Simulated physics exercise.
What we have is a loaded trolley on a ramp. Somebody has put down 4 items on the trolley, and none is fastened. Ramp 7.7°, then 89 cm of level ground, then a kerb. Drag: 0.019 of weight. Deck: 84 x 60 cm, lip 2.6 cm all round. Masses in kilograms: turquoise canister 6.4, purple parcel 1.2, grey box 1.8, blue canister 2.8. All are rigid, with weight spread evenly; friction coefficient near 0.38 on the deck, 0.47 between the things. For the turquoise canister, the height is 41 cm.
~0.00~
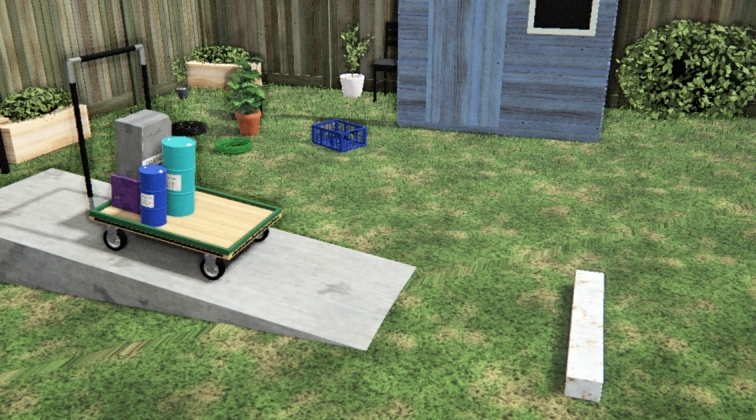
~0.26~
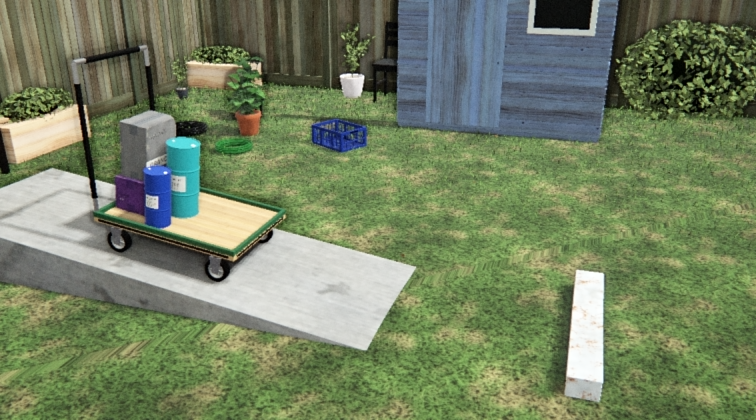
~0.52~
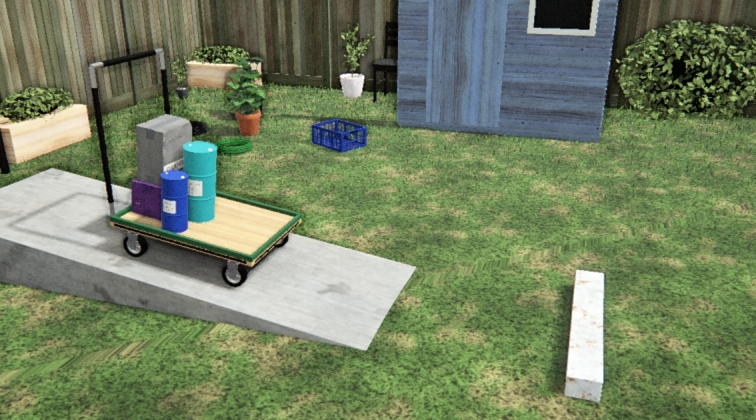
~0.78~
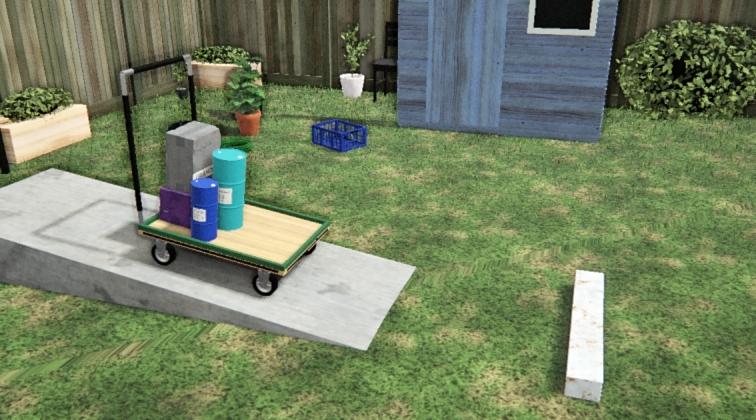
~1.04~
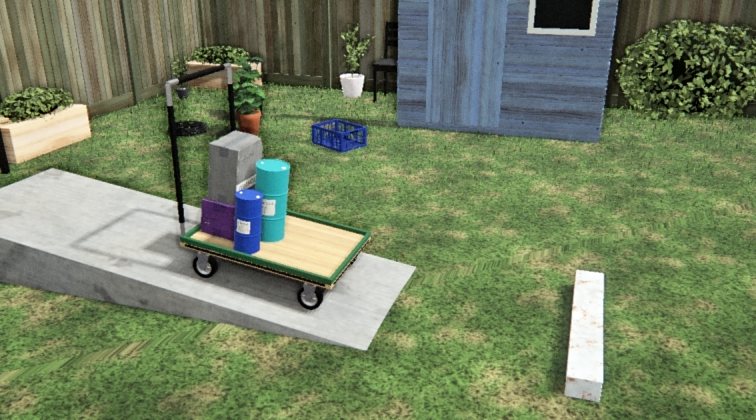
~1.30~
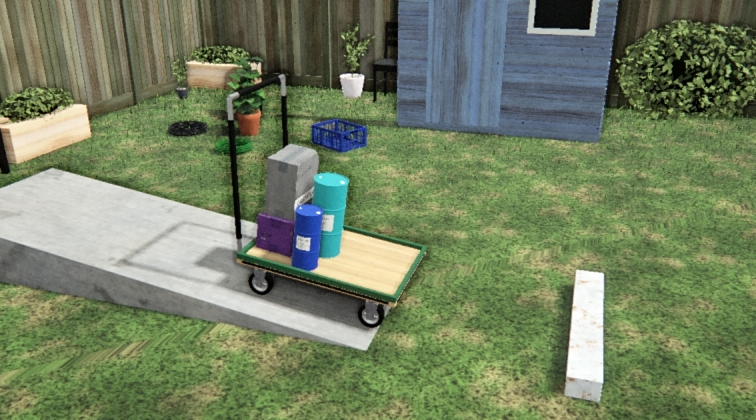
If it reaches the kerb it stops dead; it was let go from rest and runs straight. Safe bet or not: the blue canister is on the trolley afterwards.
Looks like it rides the whole way.
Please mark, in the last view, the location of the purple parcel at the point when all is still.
About (487, 265).
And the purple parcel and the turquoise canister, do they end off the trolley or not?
Well, the purple parcel is still in bounds, and the turquoise canister is out of bounds.
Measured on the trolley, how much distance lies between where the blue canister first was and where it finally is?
Roughly 42 cm.
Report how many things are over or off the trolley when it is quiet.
I get 3.
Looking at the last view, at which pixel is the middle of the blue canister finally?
Around (567, 302).
After 2.00 s, trolley at the kerb; blue canister moved 17 cm near (514, 278); turquoise canister 5° off its base; grey box moved 17 cm.
After 2.60 s, trolley at the kerb; blue canister on its side near (571, 300); turquoise canister 64° off its base; grey box 64° off its base.
After 3.50 s, trolley at the kerb; turquoise canister and grey box now off the trolley; blue canister on its side near (569, 301); purple parcel moved 20 cm.
In the end (4.4 s), off the trolley, turquoise canister and grey box; toppled on the trolley, blue canister; not toppled but over 10 cm from the start, purple parcel. At the end, from the last picture's camera, blue canister near (567, 302).
